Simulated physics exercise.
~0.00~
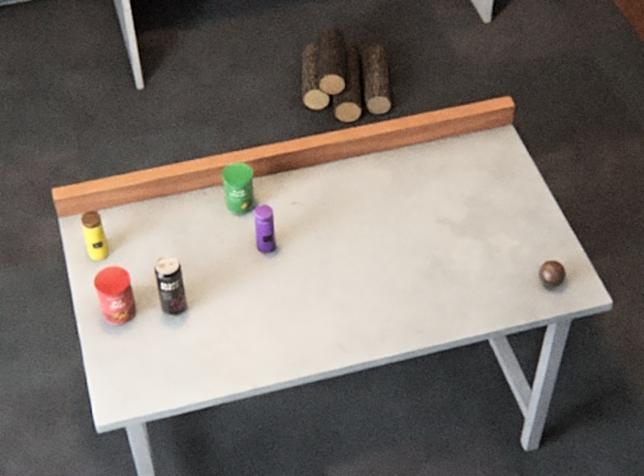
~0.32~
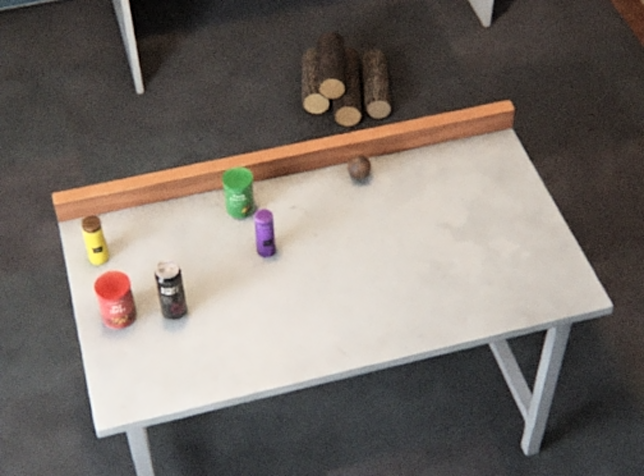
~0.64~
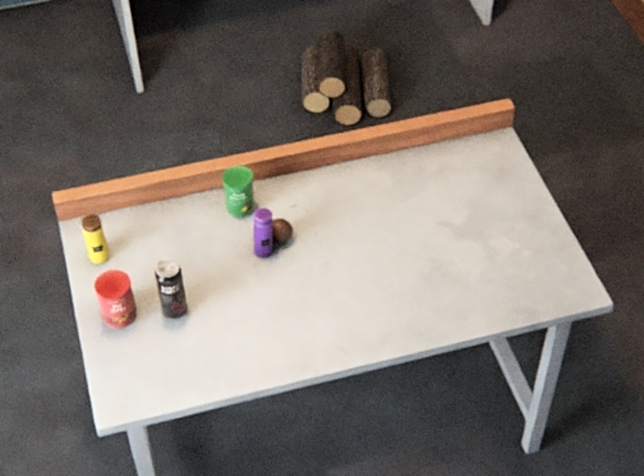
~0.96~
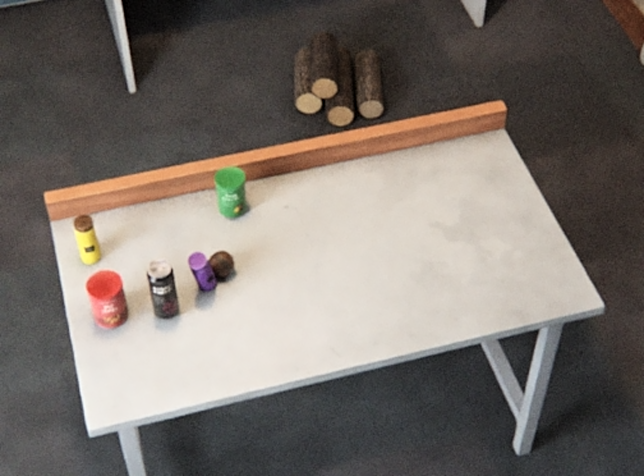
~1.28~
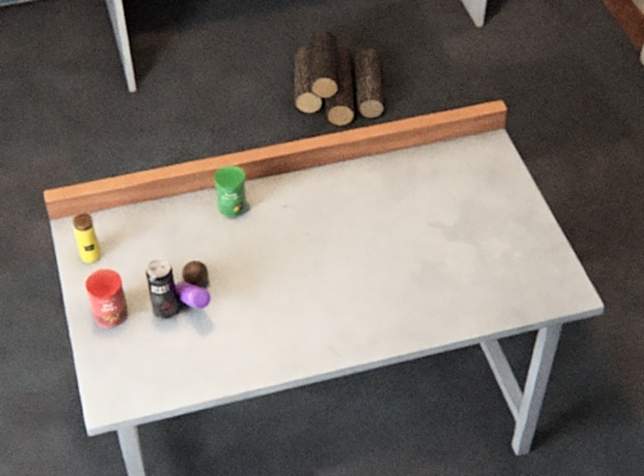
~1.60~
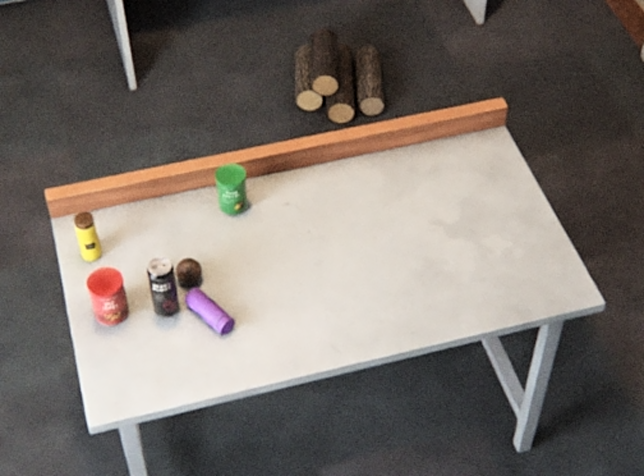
On a pale table, a brown ball banking off the wooden rail and rolling into a purple shaker, which ends on its side.
